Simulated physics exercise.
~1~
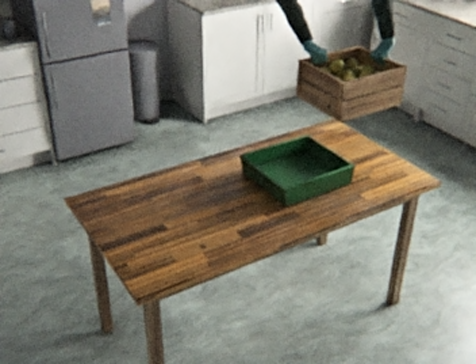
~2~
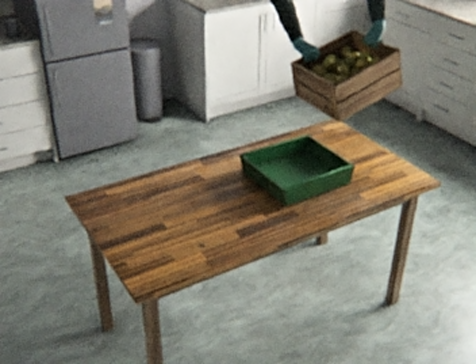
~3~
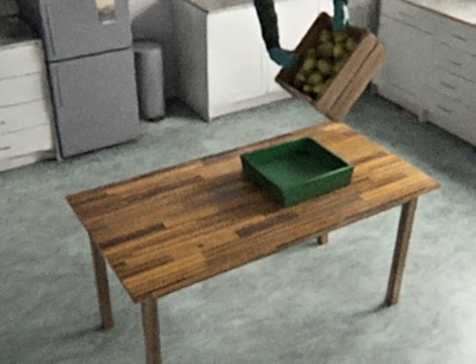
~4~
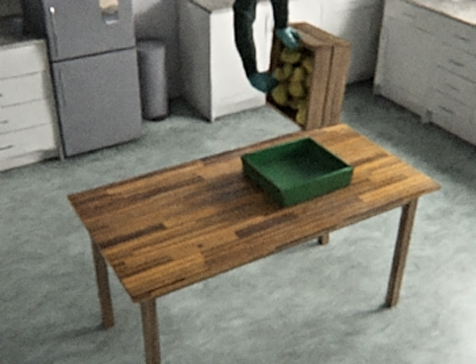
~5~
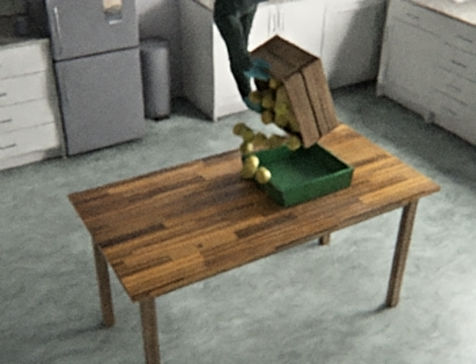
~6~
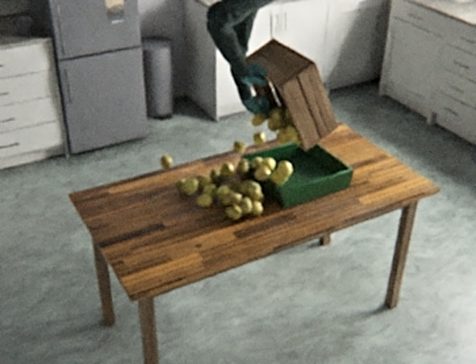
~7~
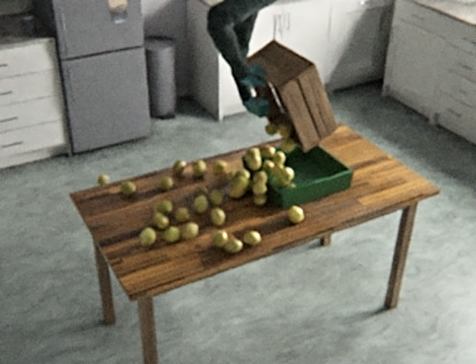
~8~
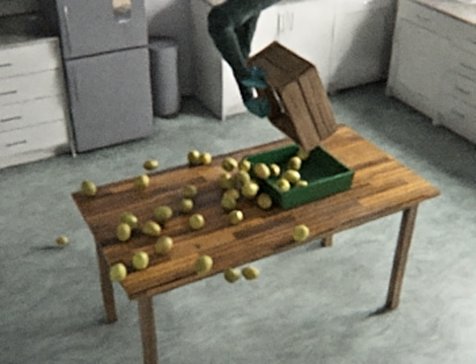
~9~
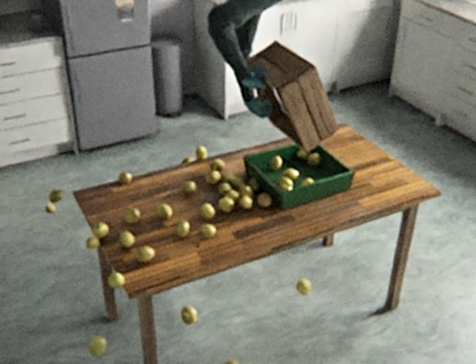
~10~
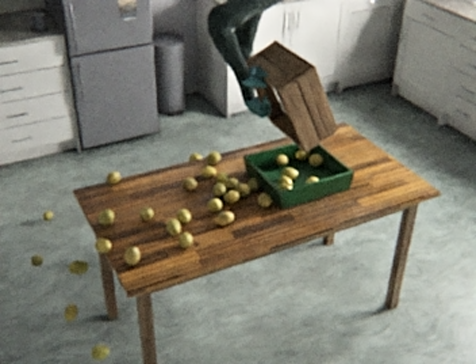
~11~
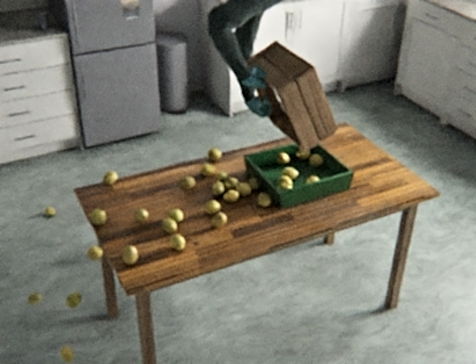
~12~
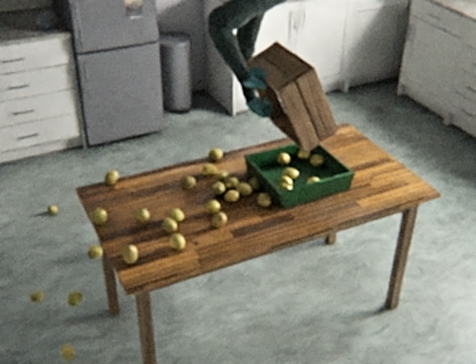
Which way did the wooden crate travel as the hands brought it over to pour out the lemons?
The crate moved to the left as the hands brought it over the green box.
